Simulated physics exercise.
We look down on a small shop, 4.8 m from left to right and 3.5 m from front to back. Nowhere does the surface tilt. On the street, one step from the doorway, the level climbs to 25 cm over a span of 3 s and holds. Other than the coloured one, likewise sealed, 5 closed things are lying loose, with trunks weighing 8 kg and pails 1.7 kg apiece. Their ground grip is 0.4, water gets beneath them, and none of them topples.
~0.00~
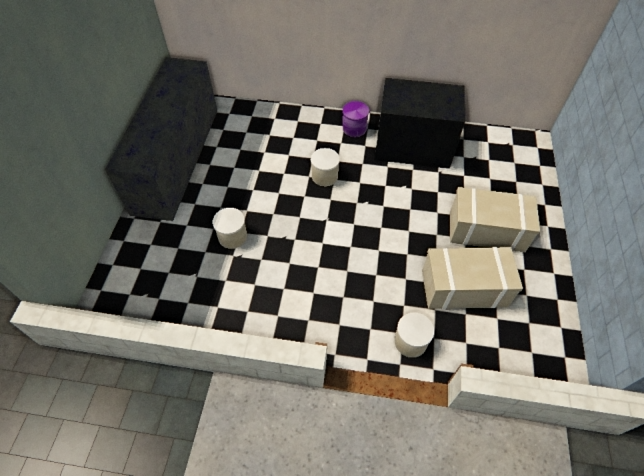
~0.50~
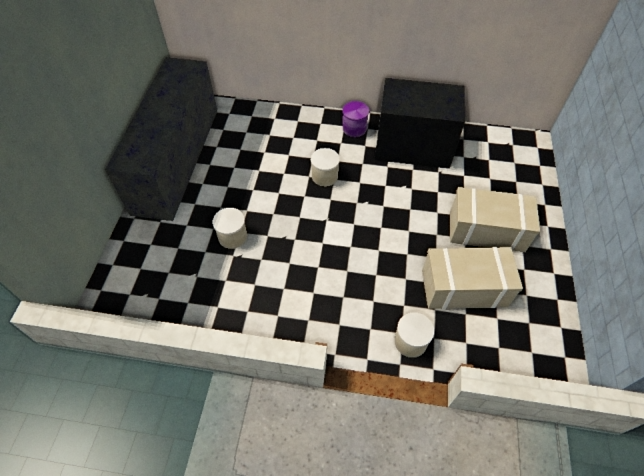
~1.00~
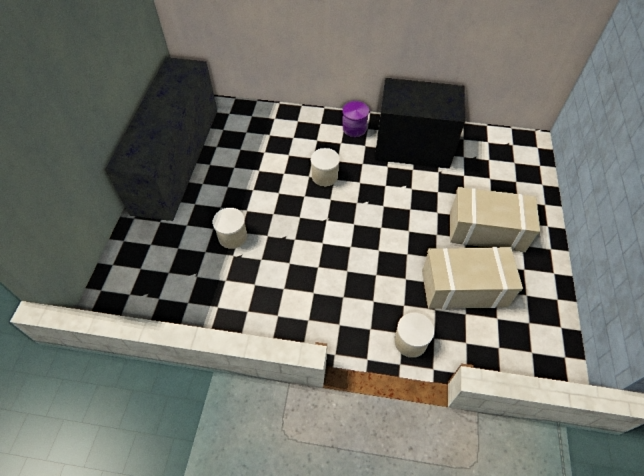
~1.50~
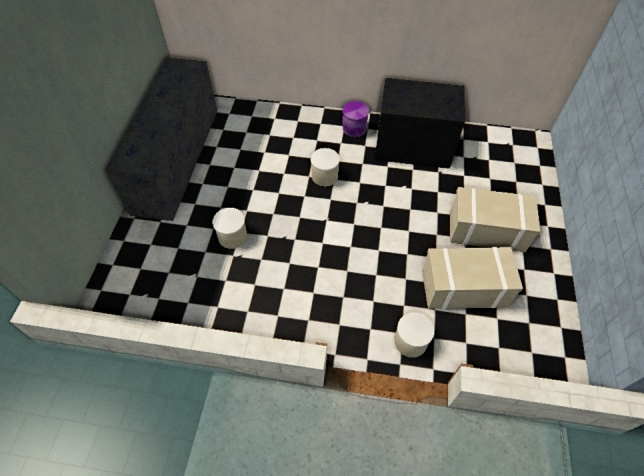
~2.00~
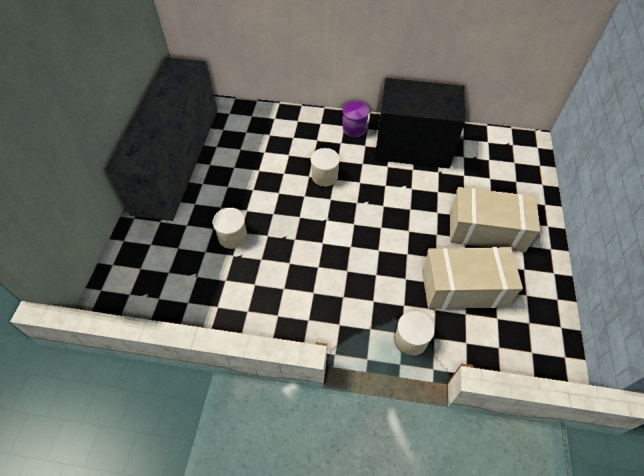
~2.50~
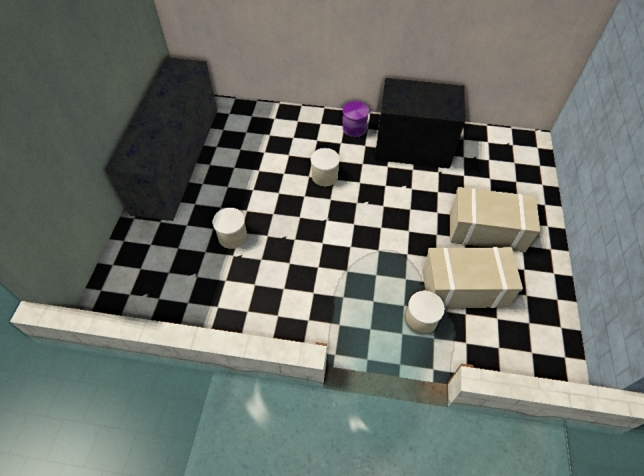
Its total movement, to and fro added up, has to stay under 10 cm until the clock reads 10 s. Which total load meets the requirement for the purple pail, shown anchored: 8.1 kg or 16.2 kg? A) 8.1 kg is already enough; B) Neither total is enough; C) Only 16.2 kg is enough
(C) Only 16.2 kg is enough.
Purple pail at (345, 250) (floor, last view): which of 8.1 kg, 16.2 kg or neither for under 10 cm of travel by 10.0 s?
Result: Both fail.
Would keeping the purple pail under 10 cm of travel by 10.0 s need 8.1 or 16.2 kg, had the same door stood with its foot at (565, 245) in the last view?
Then only the heavier mass works.
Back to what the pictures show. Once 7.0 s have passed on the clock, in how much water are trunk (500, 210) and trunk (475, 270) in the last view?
Roughly 13 and 12 cm.
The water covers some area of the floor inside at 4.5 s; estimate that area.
I'd estimate close to 10.5 m2.
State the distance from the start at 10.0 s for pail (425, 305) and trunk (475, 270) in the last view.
200 cm, 150 cm.
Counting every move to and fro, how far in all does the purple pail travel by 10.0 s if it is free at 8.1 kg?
100 cm in all.
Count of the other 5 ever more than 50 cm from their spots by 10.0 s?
5.
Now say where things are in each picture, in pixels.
The purple pail at (356, 110), on the bottom; water covers 0.0 m2; 0 of 6 have shifted, in the first picture.
The purple pail at (356, 110) rests on the ground; water covers 0.0 m2; 0 of 6 have shifted, in the second picture.
The purple pail at (356, 110), on the bottom; 0.0 m2 under water; 0 of 6 have shifted, in the third picture.
The purple pail at (356, 110), on the bottom; 0.0 m2 under water; 0 of 6 have shifted, in the fourth picture.
The purple pail at (356, 110), on the bottom; 0.3 m2 under water; 0 of 6 have shifted, in the fifth picture.
The purple pail at (356, 110), on the bottom; 1.2 m2 under water; 1 of 6 have shifted, in the sixth picture.
After 3.5 s the purple pail would be 0 cm from its start with 8.1 kg and 0 cm from its start with 16.2 kg; 0 cm of water round it then.
After 4.5 s the purple pail would be 0 cm from its start with 8.1 kg and 0 cm from its start with 16.2 kg; 5 cm of water round it then.
After 7.0 s the purple pail would be 6 cm from its start with 8.1 kg and 0 cm from its start with 16.2 kg; 7 cm of water round it then.
After 10.0 s the purple pail would be 84 cm from its start with 8.1 kg and 0 cm from its start with 16.2 kg; 13 cm of water round it then.
